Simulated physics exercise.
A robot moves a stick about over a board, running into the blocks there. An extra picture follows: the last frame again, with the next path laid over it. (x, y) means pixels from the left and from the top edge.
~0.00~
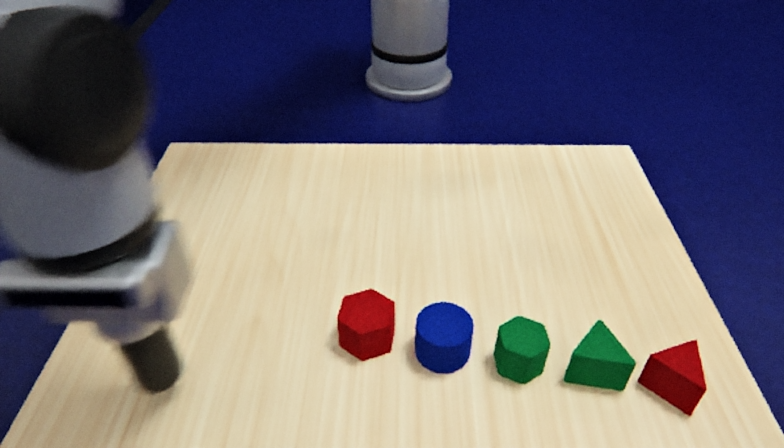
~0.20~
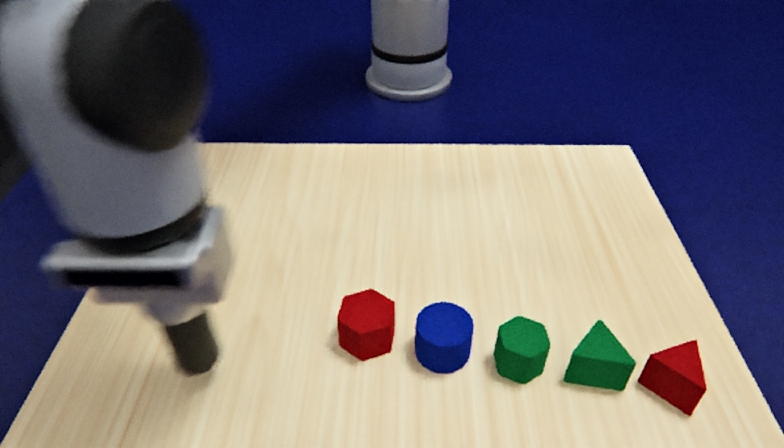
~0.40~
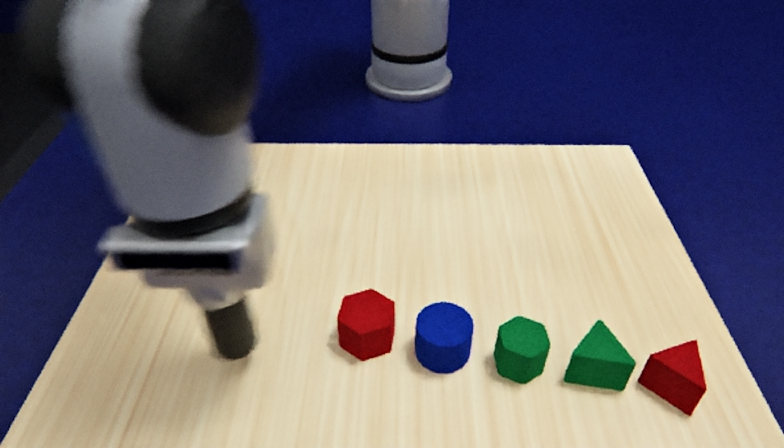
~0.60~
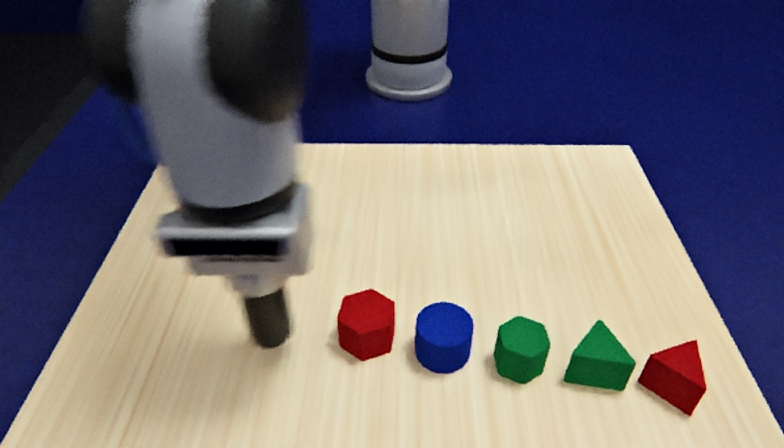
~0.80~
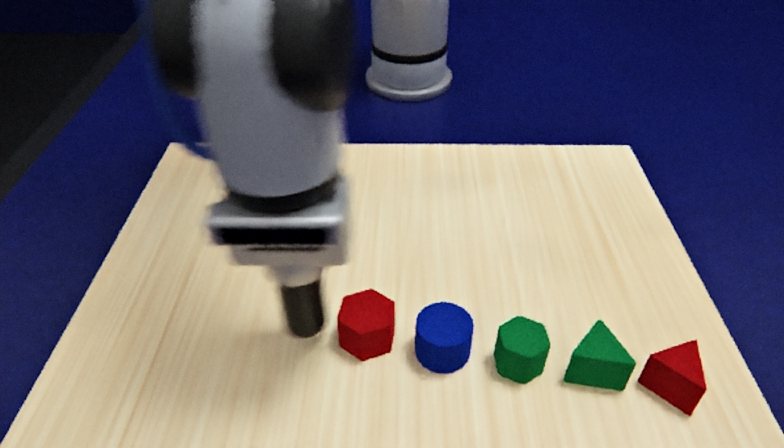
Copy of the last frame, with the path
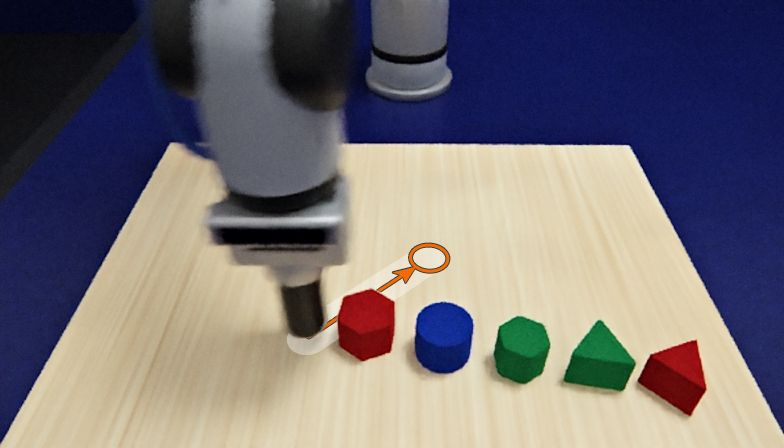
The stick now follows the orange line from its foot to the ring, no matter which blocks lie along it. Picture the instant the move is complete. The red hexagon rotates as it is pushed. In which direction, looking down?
From above, clockwise.
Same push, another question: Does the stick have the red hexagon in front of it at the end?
That would be a no.
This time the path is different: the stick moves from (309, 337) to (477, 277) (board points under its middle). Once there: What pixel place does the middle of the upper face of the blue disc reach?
It should be at (485, 341) by then.
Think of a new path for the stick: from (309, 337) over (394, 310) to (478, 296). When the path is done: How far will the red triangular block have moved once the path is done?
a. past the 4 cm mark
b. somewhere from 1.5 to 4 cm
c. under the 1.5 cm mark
Correct choice: C.
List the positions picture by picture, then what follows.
In the first frame, stick's lower end (160, 375); red hexagon (366, 310); blue disc (445, 323).
In the second frame, stick (199, 358); blocks still.
In the third frame, stick (236, 344); blocks still.
In the fourth frame, stick (272, 332); blocks still.
In the fifth frame, stick (306, 323); red hexagon (366, 310); blue disc (445, 323).
Drawn move, from (309, 337) directly to (429, 258).
What follows on the original path. One third of the way, stick (352, 293); red hexagon (385, 305), turned 40° clockwise.
Two thirds of the way, stick (393, 267); red hexagon (385, 305), turned 40° clockwise.
At the end, stick (430, 243); red hexagon (385, 305), turned 40° clockwise; blue disc still.
